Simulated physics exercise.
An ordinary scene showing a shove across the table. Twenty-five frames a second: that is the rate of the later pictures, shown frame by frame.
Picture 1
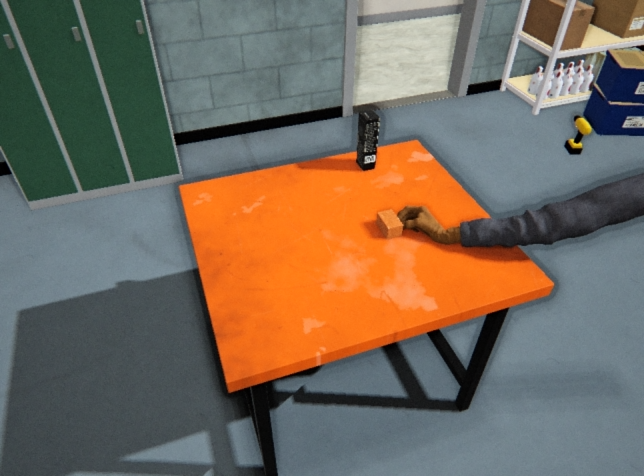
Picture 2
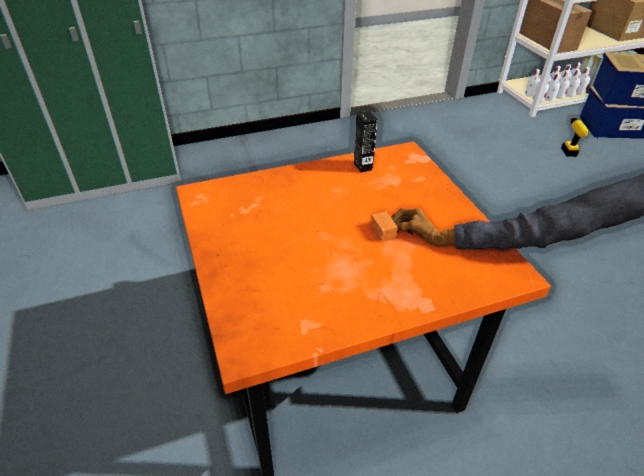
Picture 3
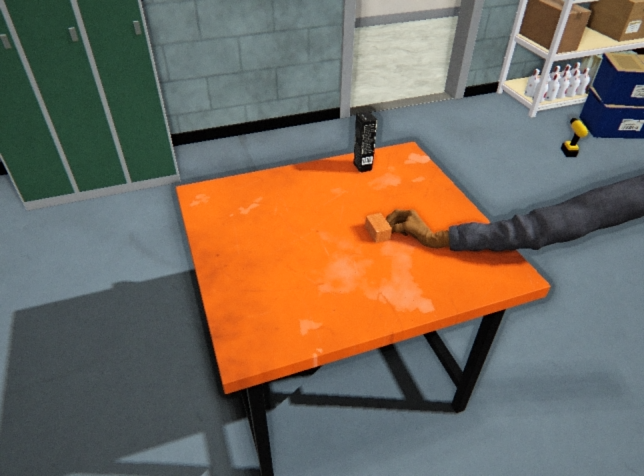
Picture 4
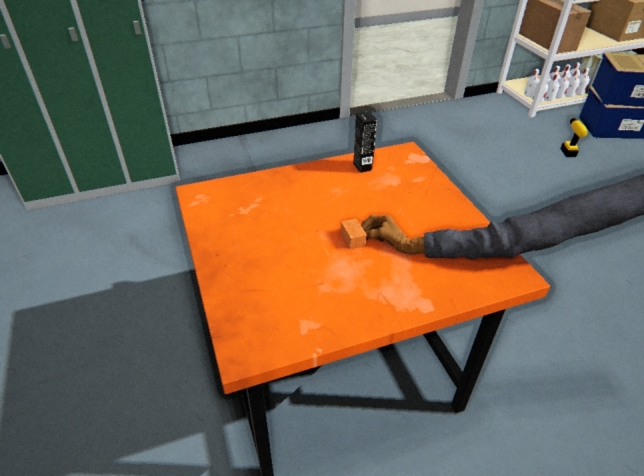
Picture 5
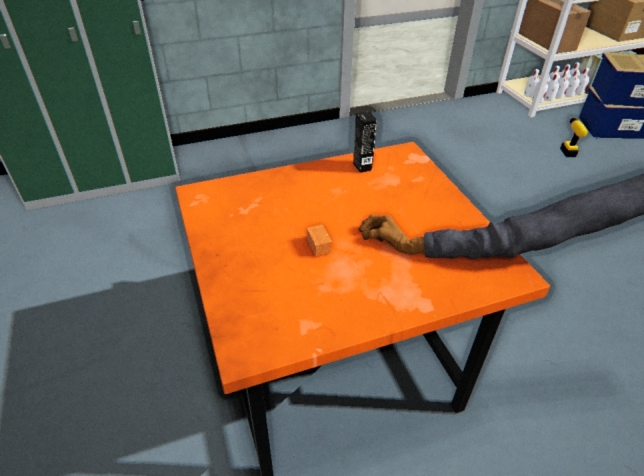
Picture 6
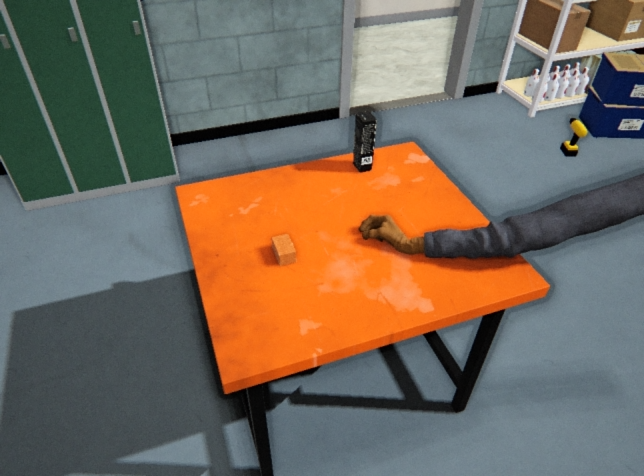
In the video, a gloved hand pushes a small orange block leftward across an orange table with a black object near its back edge. The hand then stays in place while the block slides farther left, away from it.
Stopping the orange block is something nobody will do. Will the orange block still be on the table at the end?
Comes down.
Then, 0.10 s after the last picture, orange block slid well along near (204, 268).
Then, 0.30 s after the last picture, orange block now off the table.
Then, 0.50 s after the last picture, things are still on the move.
Then, 0.60 s after the last picture, as before.
By the end, off the table, orange block.
